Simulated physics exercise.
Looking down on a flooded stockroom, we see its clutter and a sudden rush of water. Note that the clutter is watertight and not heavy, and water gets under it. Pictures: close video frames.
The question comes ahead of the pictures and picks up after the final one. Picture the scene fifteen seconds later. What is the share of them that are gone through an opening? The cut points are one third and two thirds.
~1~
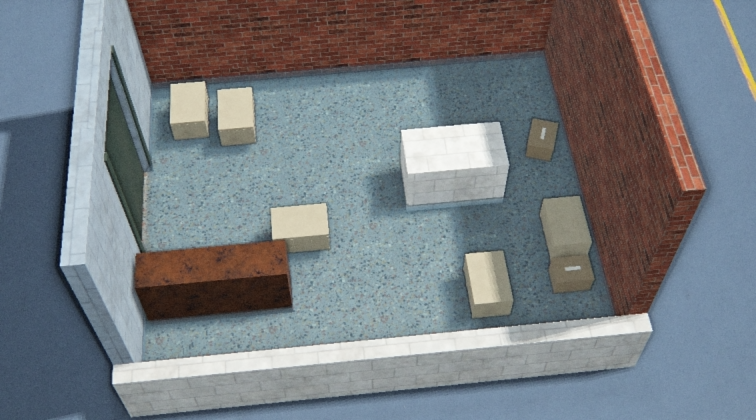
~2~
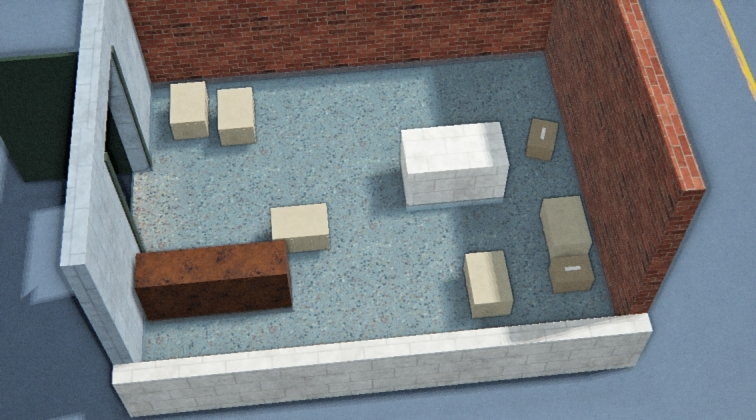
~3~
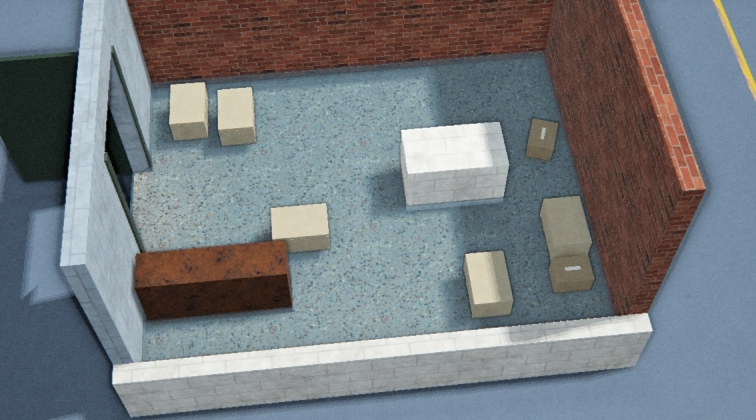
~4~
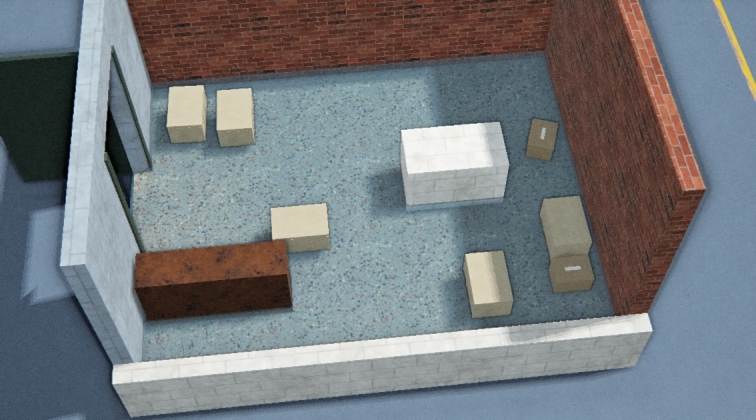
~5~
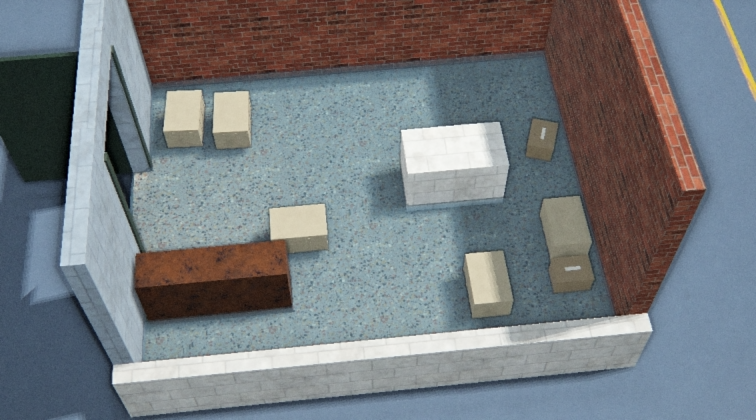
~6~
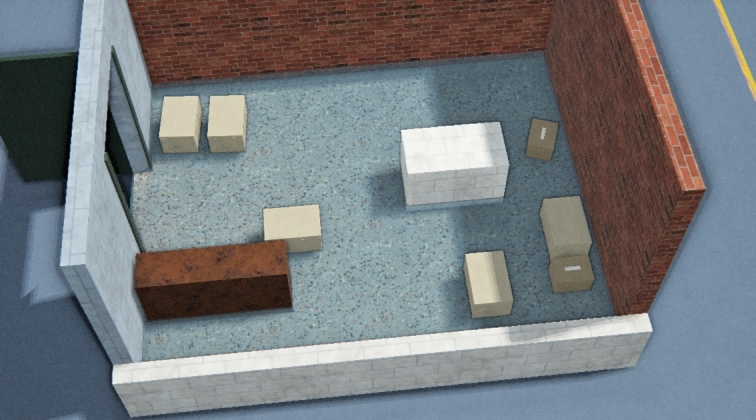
It comes out within one to two thirds.
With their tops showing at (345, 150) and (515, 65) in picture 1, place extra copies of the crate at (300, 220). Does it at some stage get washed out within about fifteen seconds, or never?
Going one by one, the first is lost and the second retained.
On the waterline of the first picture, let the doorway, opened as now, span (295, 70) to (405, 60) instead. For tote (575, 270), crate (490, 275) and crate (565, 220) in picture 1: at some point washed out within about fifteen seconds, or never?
Object one: Remains; object two: Remains; object three: Remains.
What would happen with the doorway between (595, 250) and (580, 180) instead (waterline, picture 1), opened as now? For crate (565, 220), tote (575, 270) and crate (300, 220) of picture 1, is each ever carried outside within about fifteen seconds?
First exits, second exits, third never exits.
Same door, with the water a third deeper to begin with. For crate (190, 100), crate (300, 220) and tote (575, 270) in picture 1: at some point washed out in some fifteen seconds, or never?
Listed as asked: Ends up outside, ends up outside, held inside.
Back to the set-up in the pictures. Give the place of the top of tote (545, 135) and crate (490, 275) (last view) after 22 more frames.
(519, 119) and (445, 271), approximately.
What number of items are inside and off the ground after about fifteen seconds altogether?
It adds up to 4.
A moment on, 0 of 7 are out; 7 afloat.
Next, 1 of 7 are out; 6 afloat.
Later, 3 of 7 are out; 4 afloat.
In the end, 3 of 7 are out; 4 afloat.
